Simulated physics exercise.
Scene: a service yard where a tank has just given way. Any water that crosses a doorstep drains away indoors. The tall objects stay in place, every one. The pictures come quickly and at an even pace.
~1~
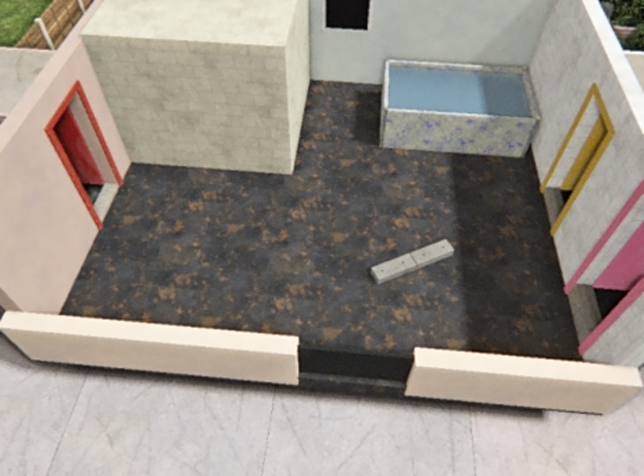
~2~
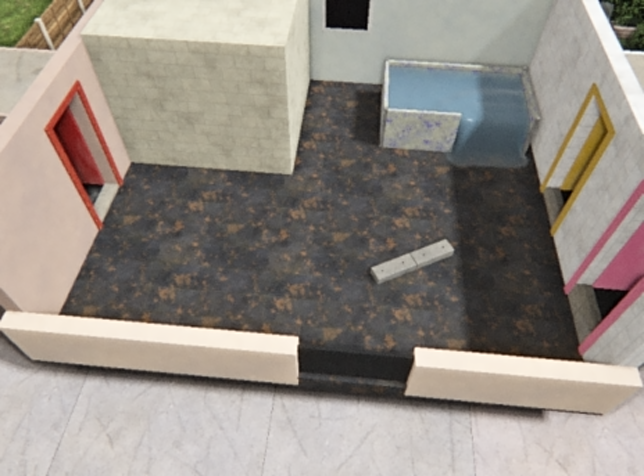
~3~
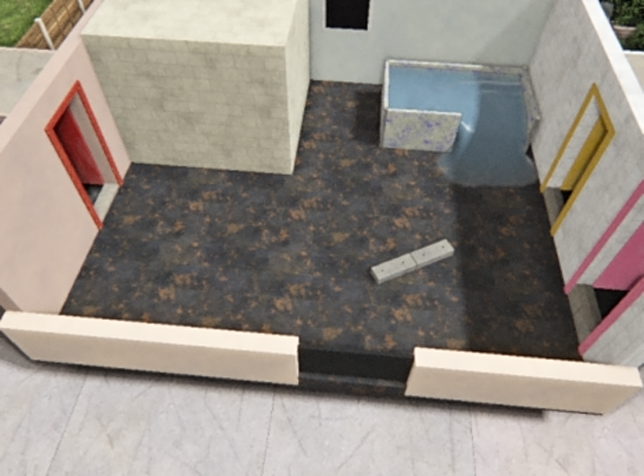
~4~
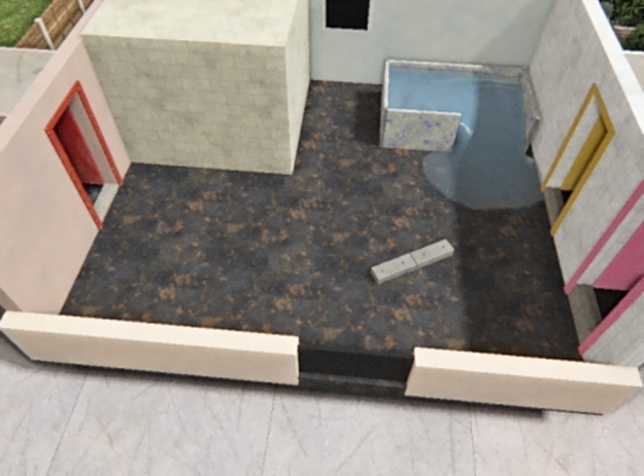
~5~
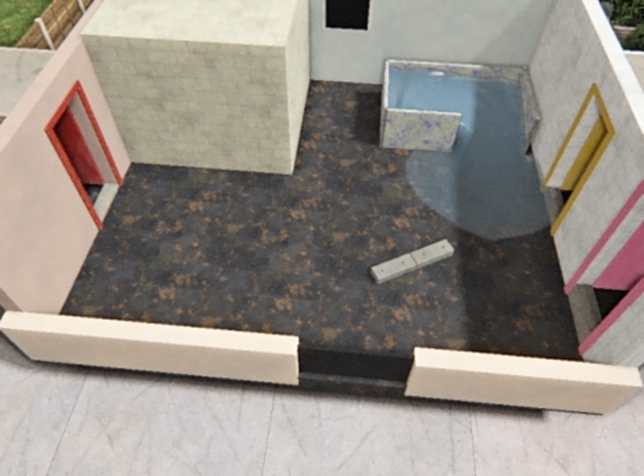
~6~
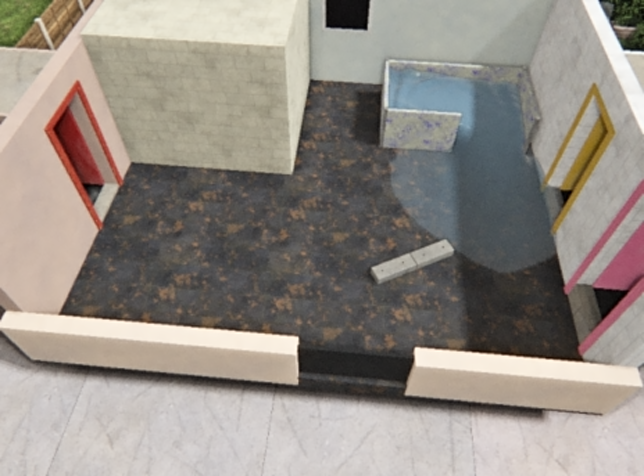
A walled yard with a dark, rust-flecked floor is seen from high above its low cream front wall. A pale block stands at the left near a red-framed doorway, a speckled tank of blue water sits at the back right, a grey slab lies on the floor, and a yellow-edged doorway opens at the right. Water bursts from the tank's right side and spreads forward across the floor toward the slab, while the camera stays still.
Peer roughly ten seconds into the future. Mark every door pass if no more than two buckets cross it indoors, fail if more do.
Marks: Pink door pass, red door fail, yellow door fail.
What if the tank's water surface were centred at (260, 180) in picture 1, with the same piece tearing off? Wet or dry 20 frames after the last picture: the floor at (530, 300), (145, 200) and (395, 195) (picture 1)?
Soaked, soaked, bone-dry.
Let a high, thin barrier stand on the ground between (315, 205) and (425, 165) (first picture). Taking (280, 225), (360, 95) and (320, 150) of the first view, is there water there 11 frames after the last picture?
The first is still bare, the second still bare and the third still bare.
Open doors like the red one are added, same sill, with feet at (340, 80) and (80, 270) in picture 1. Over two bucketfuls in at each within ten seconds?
Taken in sequence: Not exceeded, then exceeded.
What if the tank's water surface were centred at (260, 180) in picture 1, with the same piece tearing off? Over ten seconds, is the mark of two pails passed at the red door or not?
Looking at the red door, it surpasses the cutoff.
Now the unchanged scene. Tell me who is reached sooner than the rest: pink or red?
It's the door marked pink.
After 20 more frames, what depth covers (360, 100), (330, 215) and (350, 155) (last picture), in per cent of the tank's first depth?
0, 2, 0 %.
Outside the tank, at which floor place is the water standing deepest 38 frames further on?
Look near (125, 177).
A moment on, water covers 30 % of the floor; the pink door wet at the sill, nothing in, the red door not reached, the yellow door under two buckets in.
Next, water covers 35 % of the floor; the pink door wet at the sill, nothing in, the red door not reached, the yellow door over two buckets in.
Then, water covers 55 % of the floor; the pink door wet at the sill, nothing in, the red door not reached, the yellow door over two buckets in.
Later, water covers 80 % of the floor; the pink door under two buckets in, the red door over two buckets in, the yellow door over two buckets in.
In the end, water covers 95 % of the floor; the pink door under two buckets in, the red door far over two buckets in, the yellow door over two buckets in.
